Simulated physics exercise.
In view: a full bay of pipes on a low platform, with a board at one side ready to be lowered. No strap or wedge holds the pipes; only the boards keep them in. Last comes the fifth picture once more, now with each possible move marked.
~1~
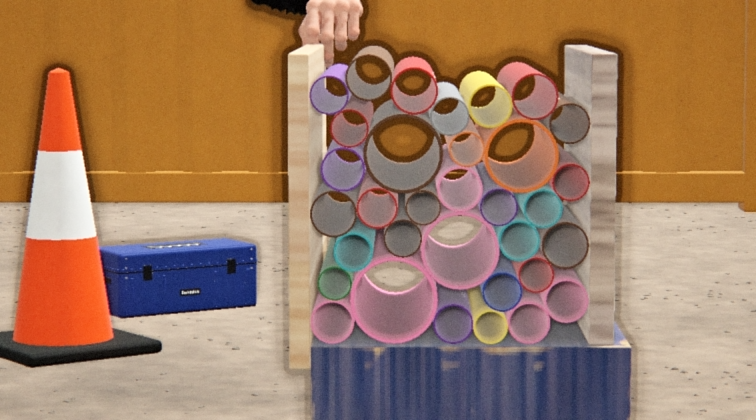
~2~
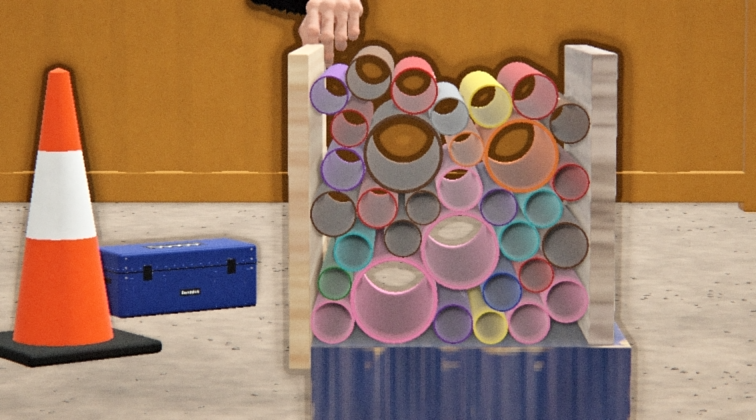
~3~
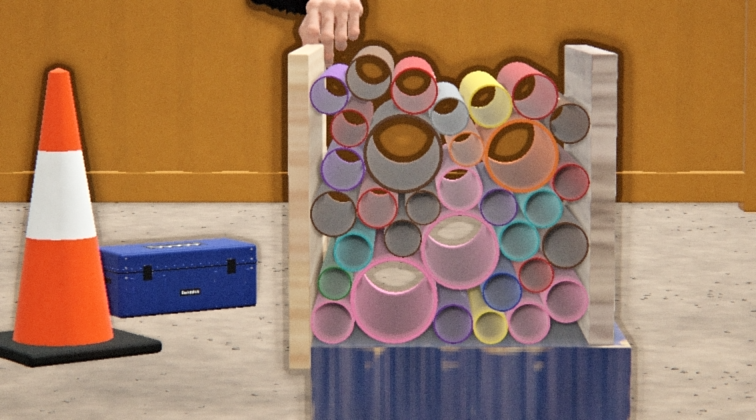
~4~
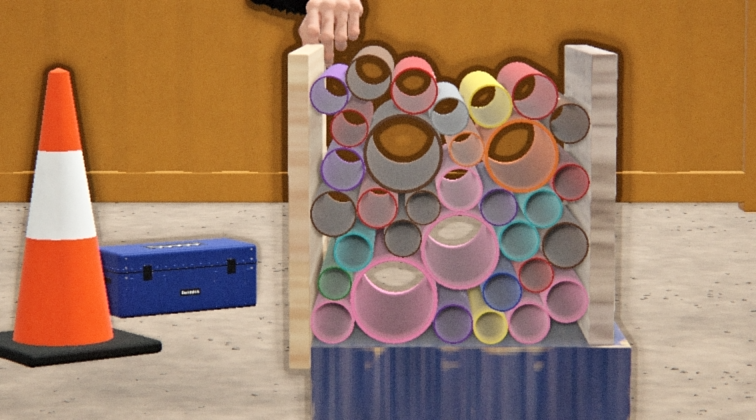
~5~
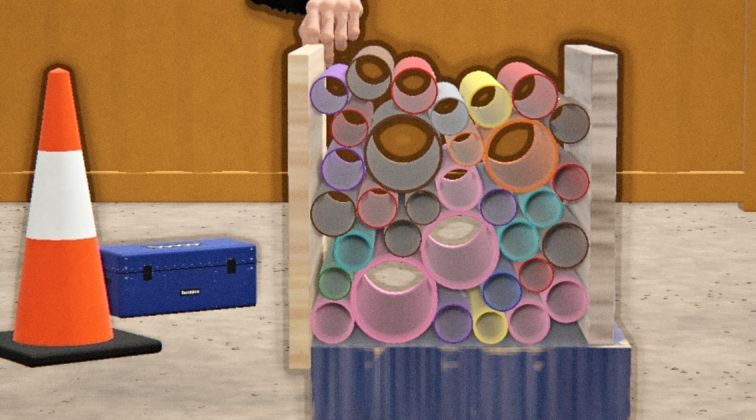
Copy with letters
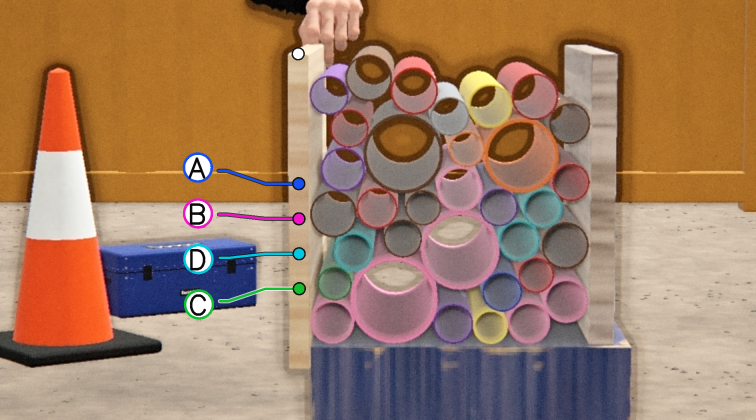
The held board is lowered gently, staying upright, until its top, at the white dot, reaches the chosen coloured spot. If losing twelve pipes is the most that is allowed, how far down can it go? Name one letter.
The answer is mark C.
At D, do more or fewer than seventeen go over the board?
At D, fewer than seventeen.
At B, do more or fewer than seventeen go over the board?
Fewer than seventeen.
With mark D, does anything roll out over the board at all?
Yes, at D.
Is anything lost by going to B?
At B: Yes.
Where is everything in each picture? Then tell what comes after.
In the first frame, a red pipe (377, 208); a purple pipe (343, 169); a red pipe (350, 129).
In the second frame, a red pipe (350, 129); a red pipe (414, 91).
In the third frame, side board (309, 191); a pink pipe (332, 322).
In the fourth frame, a blue pipe (502, 291); a red pipe (536, 275).
In the fifth frame, a red pipe (377, 208); a purple pipe (343, 169); a red pipe (350, 129).
On the marked copy, A at (299, 183); B at (299, 219); C at (299, 289); D at (299, 254); the white dot at (298, 54).
Following C. Soon after the start, top of the board (310, 152).
Later, top of the board (310, 260).
In the end, top of the board (311, 288), about five out over the board.
As for the rest, A none out over the board; B three out over the board; D about four out over the board.
